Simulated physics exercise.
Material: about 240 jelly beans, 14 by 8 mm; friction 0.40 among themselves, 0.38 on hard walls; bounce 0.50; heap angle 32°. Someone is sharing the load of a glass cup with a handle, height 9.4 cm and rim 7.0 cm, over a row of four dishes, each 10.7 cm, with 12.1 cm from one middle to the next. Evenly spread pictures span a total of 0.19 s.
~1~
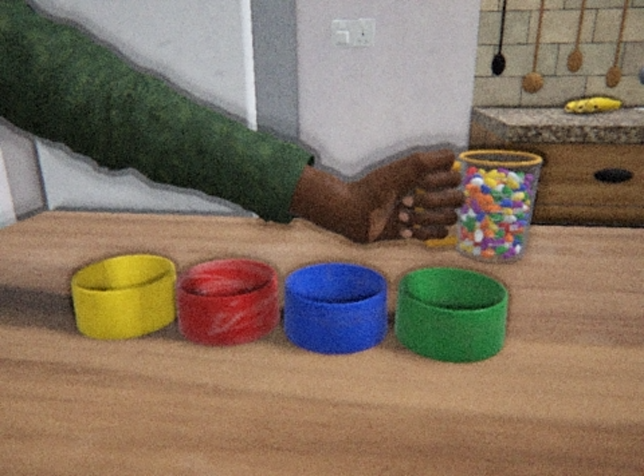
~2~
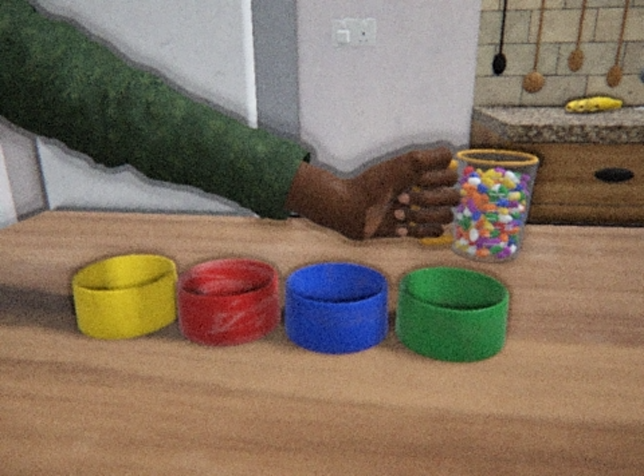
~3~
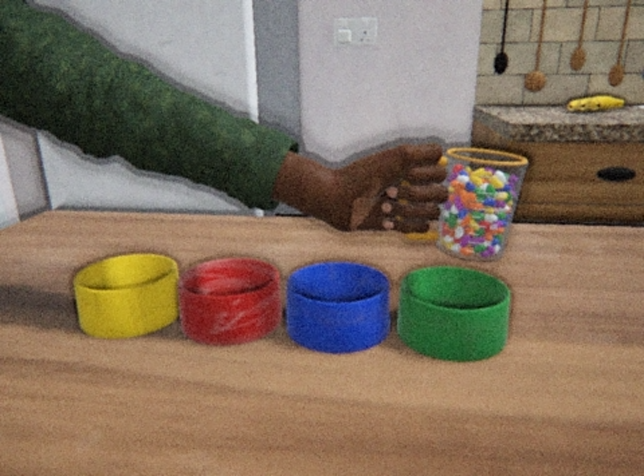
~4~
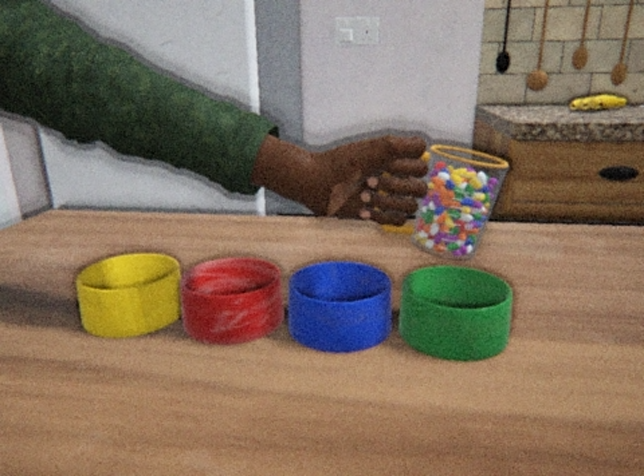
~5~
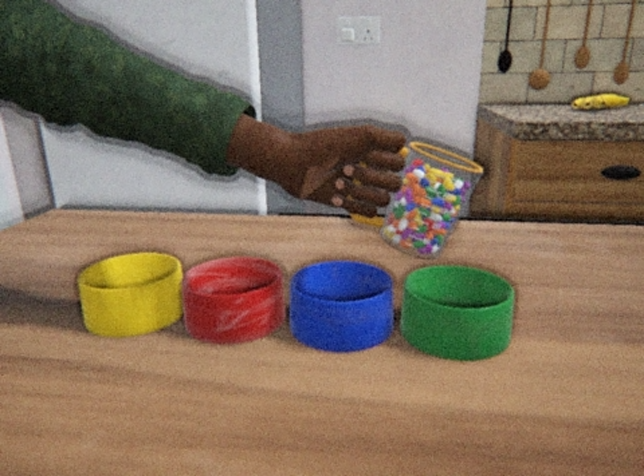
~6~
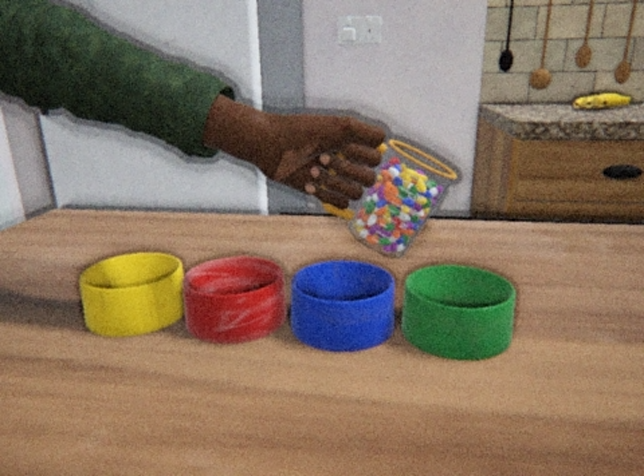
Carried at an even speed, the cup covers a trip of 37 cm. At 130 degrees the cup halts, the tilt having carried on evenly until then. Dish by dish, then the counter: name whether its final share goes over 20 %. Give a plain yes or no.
Red - yes, blue - no, green - no, yellow - no, counter - yes.
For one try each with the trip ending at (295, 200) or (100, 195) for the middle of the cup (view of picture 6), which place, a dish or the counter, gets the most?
On the first run most goes to blue, and on the second to yellow.
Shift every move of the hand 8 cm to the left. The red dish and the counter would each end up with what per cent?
Red 0, counter 0.
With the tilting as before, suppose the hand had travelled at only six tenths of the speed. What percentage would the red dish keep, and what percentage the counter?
Red: 80; counter: 10.
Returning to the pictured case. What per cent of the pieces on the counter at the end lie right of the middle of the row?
Roughly 0 %.
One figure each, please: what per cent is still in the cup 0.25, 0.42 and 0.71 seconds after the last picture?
Series: 100 / 95 / 10 per cent.
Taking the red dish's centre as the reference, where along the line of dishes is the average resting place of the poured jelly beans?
About 2 cm, toward lower x.
Then, 0.25 s after the last picture, tilt 79 degrees; cup holds 100 %.
Then, 0.42 s after the last picture, tilt 114 degrees; cup holds 95 %.
Then, 0.71 s after the last picture, tilt 130 degrees; cup holds 10 %, red 55 %, yellow 5 %.
In the end, red 65 %, blue 0 %, green 0 %, yellow 5 %, counter 30 %.
